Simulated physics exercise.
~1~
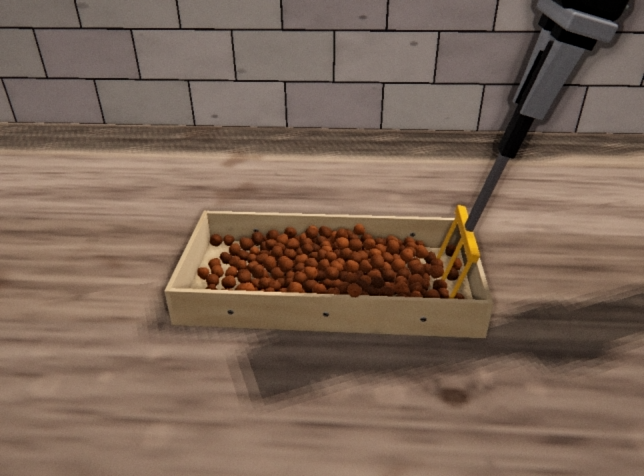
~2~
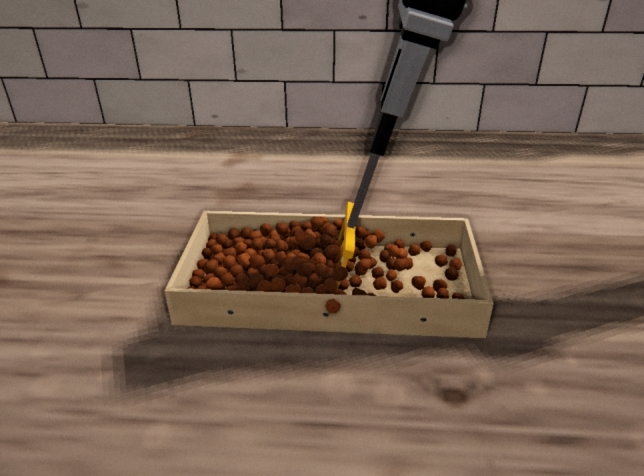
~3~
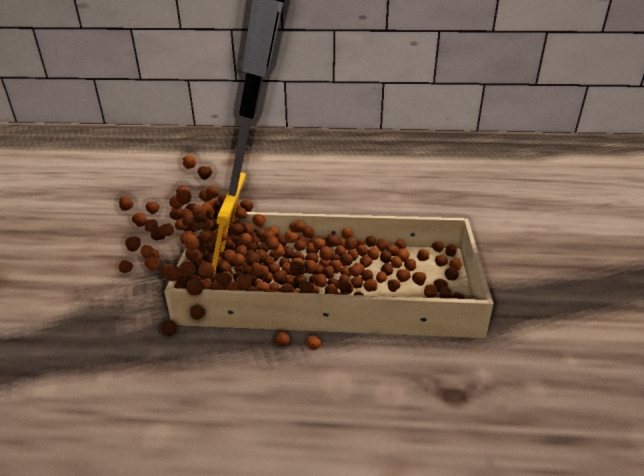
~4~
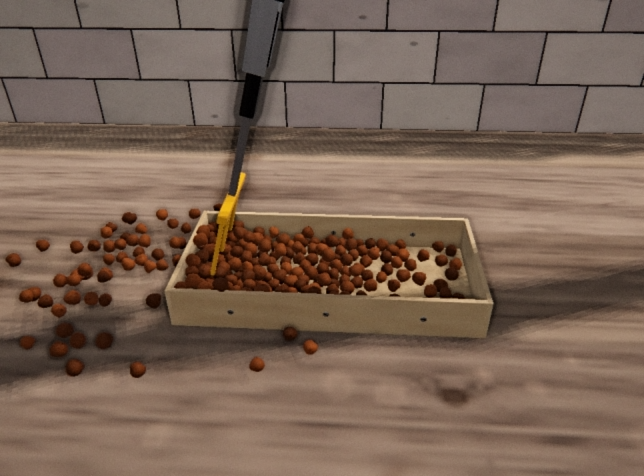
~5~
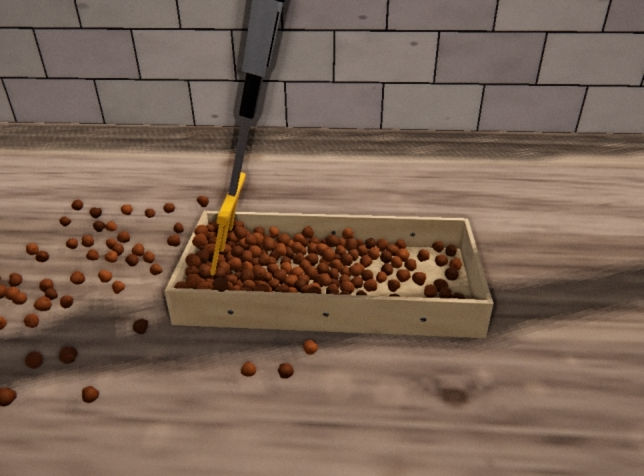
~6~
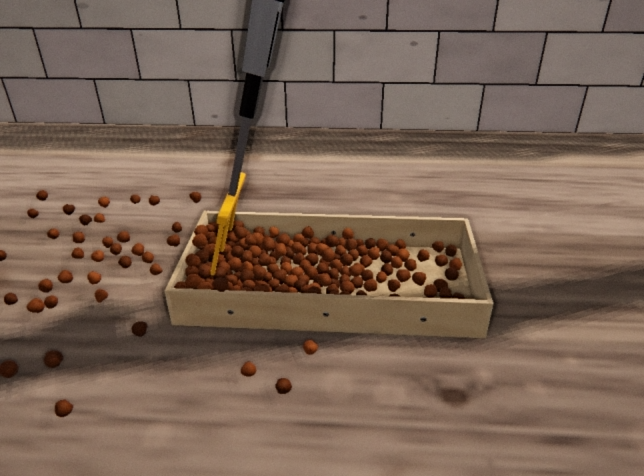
A grey and black robotic arm holding a small yellow fork reaches into a shallow cream tray on a wooden surface, seen from slightly above by a still view with a pale brick-tiled wall behind. The tray is full of round, reddish-brown nuts, and the fork starts at its right end. It sweeps left, piling the nuts ahead of it and leaving the right side sparse. Near the left end the fork stops, and a cluster spills over the edge. The spilled nuts scatter and roll leftward across the surface, while most stay heaped in the tray beside the motionless fork.
